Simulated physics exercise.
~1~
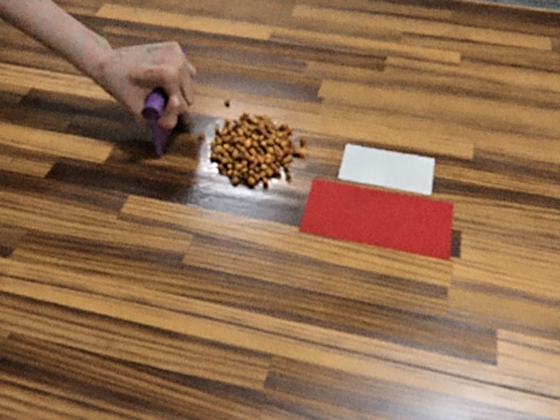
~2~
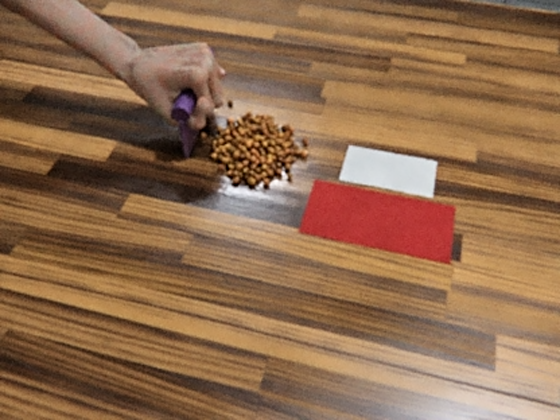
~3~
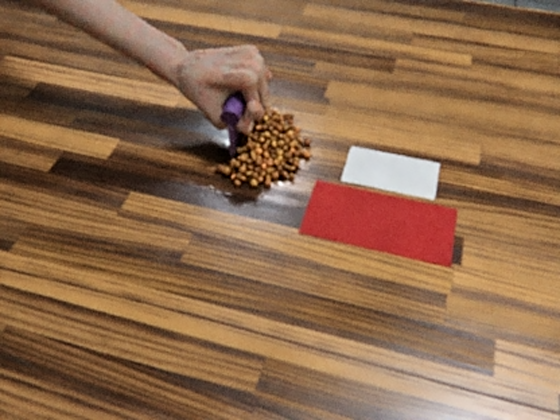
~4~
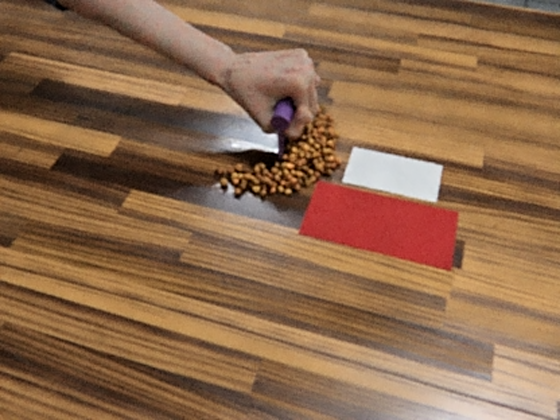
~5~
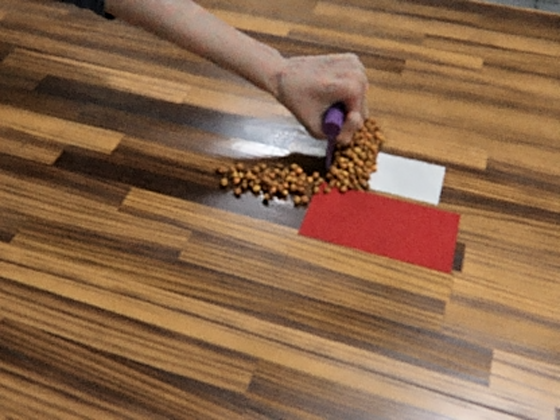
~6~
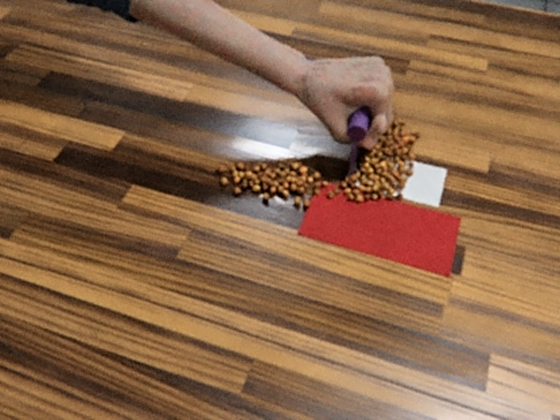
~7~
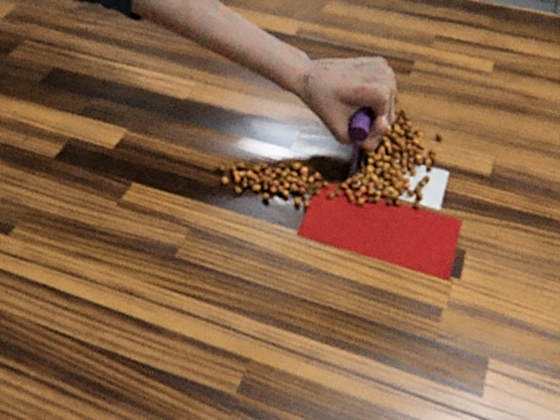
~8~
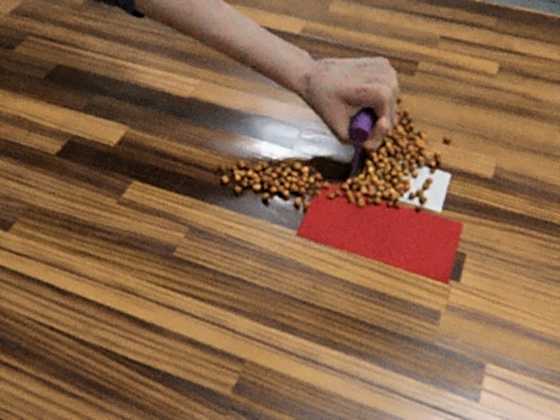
The clip shows a hand using a purple-handled scraper to push a pile of roasted chickpeas rightward across a wood-patterned surface, spreading them into a trail, until the scraper stops with many pieces on the white sheet, a few on the red sheet's edge, and most off both.
